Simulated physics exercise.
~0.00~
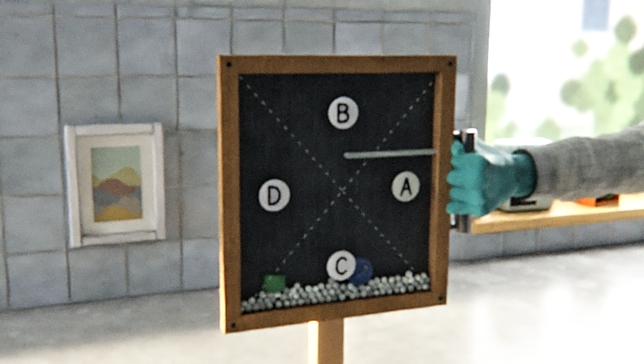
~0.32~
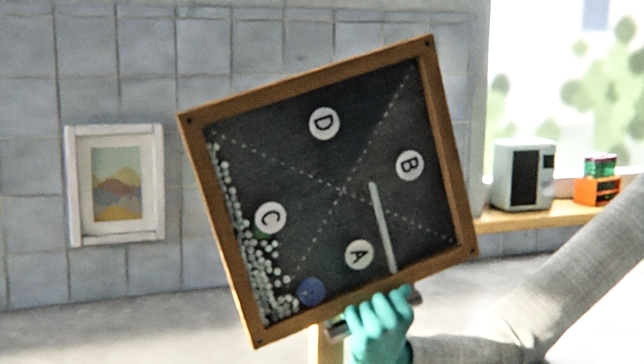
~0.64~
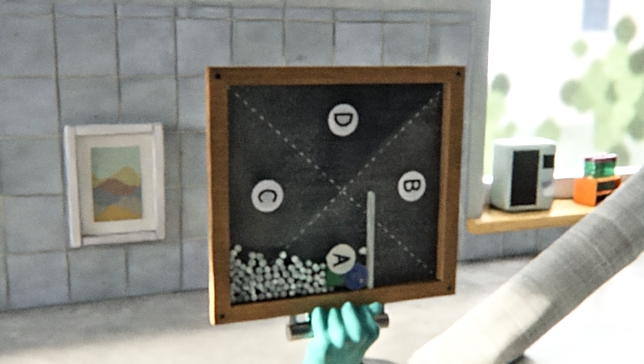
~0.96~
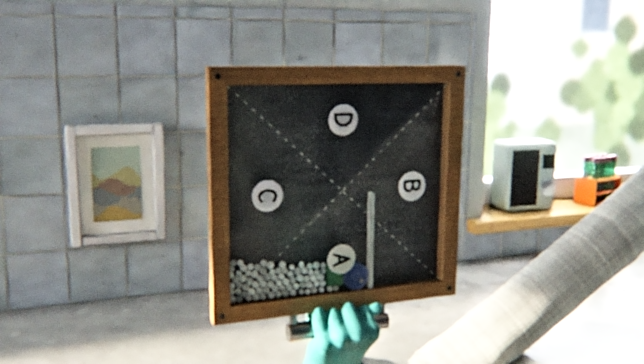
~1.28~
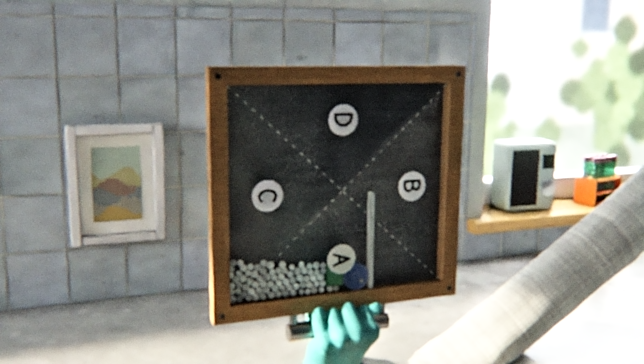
The clip opens on a square, wood-framed case with a dark back and lettered wedges, white beads lying along its bottom with a green block and a blue disc. A teal-gloved hand grips a handle on the right side and swings it downward, turning the case clockwise. As it tilts, the beads heap into the lower left, along wedge C, while the disc sits near A. The case reaches a quarter turn, and the beads spread and level out along the bottom. It ends still, with the block and disc side by side in wedge A, left of the upright bar.
